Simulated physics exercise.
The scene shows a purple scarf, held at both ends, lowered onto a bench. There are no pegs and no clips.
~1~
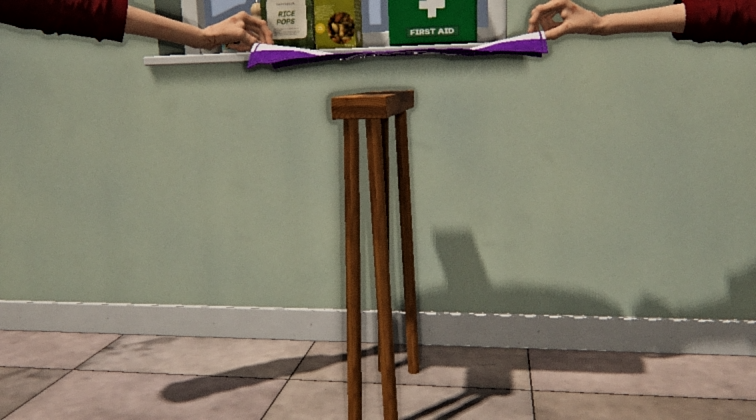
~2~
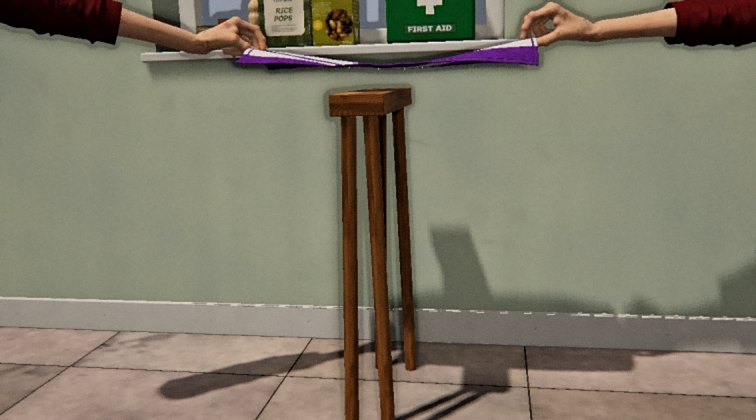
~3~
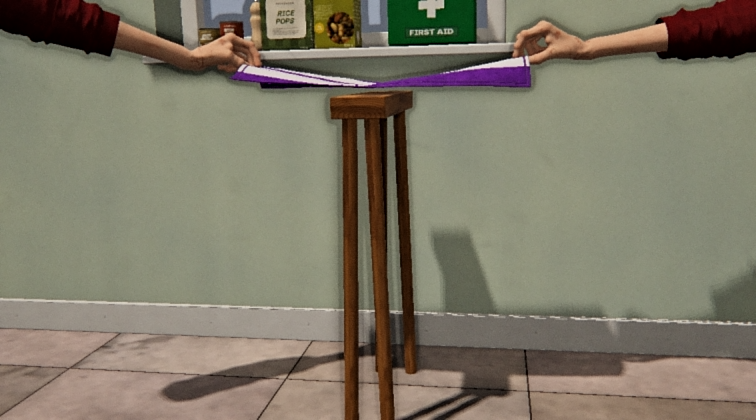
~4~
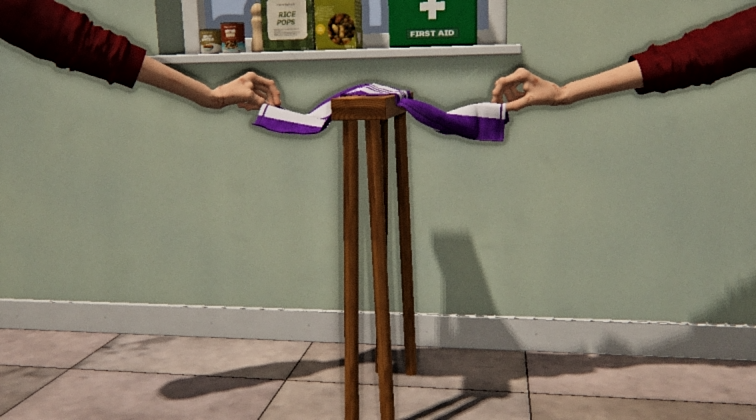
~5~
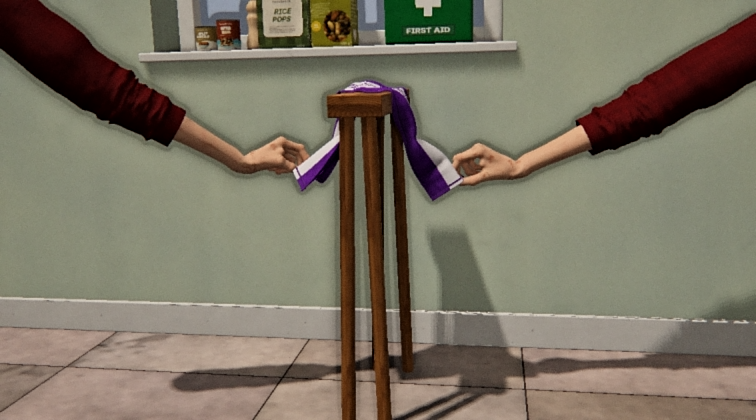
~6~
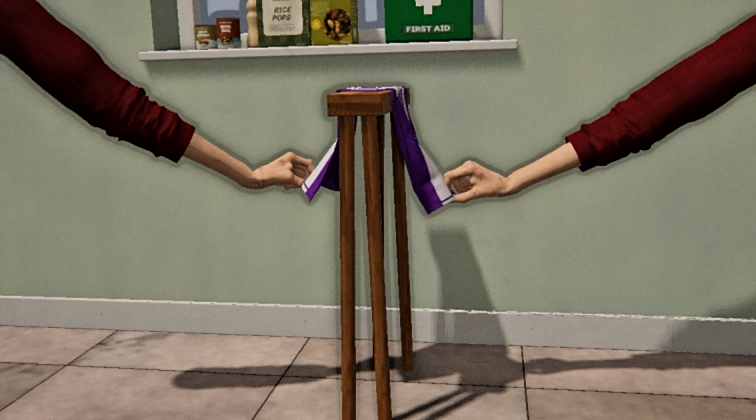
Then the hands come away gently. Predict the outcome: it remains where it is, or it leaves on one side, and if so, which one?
It remains.
Then, 0.24 s past the final frame, scarf hanging on both sides, left end near (345, 200), right end near (421, 209).
Then, 0.70 s past the final frame, scarf hanging on both sides, left end near (348, 200), right end near (397, 213).
Then, 1.62 s past the final frame, scarf hanging on both sides, left end near (348, 201), right end near (402, 213).
When it is over, scarf hanging on both sides, left end near (350, 201), right end near (407, 213). The purple scarf keeps its place.
